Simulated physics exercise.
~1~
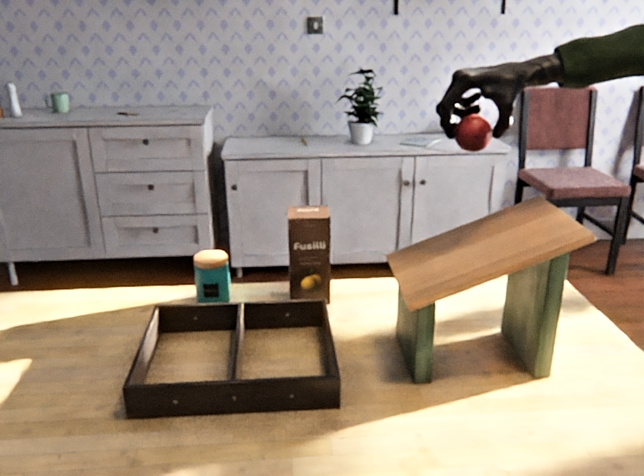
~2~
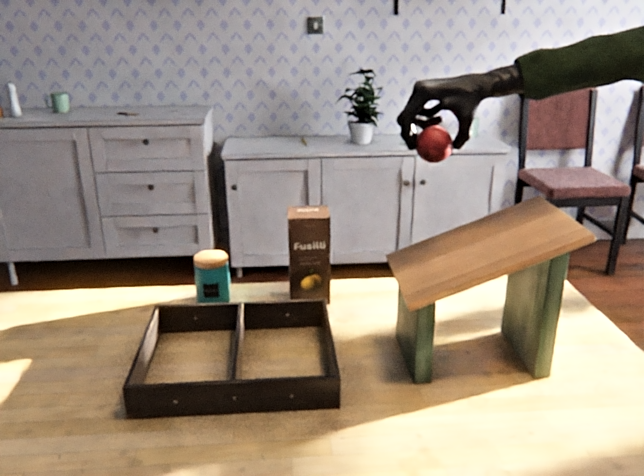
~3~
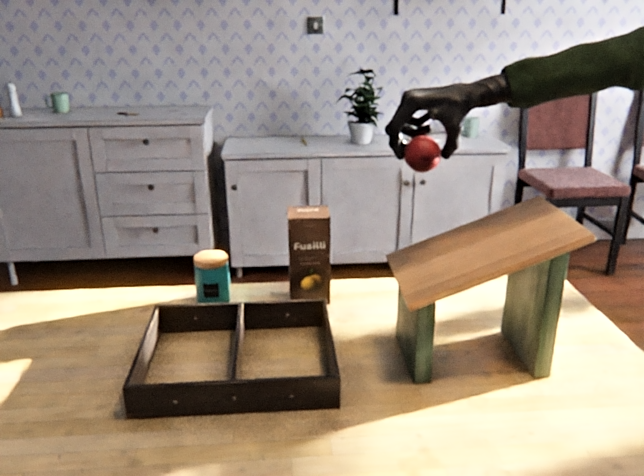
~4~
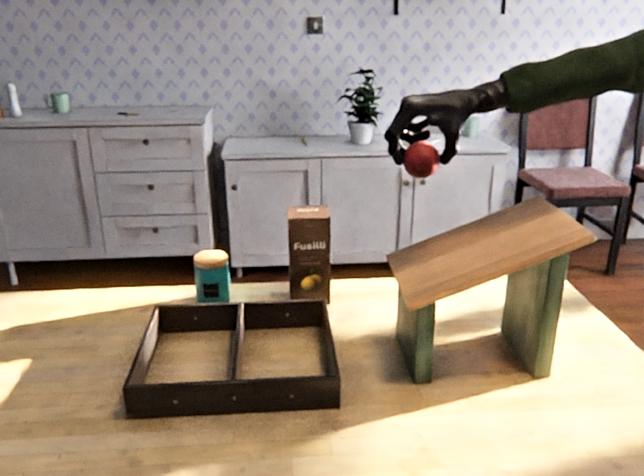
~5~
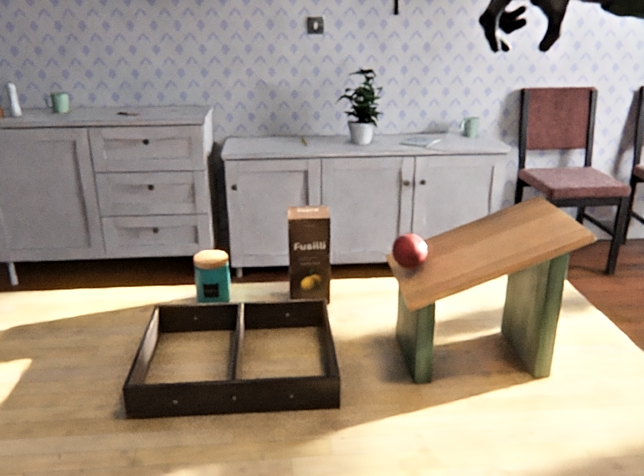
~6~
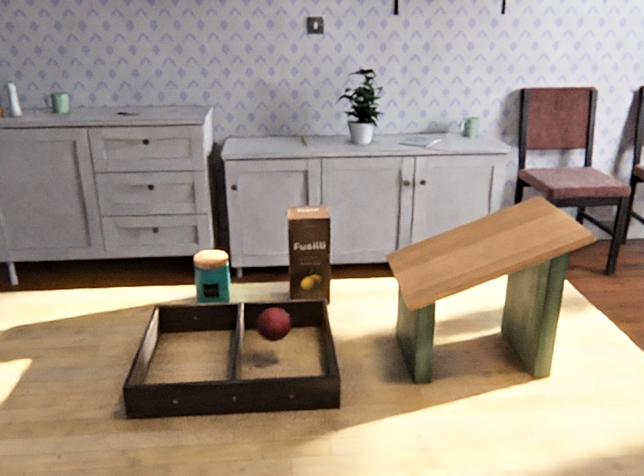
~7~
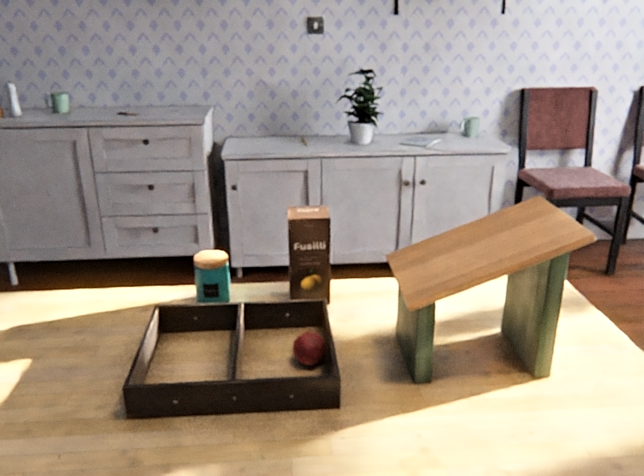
We see a dark hand carry a red ball leftward above a slanted board and release it; the ball meets the board's lower end, travels left into a two-bay tray, then moves back right and rests in the nearer bay, while the brown carton and turquoise jar stay put.
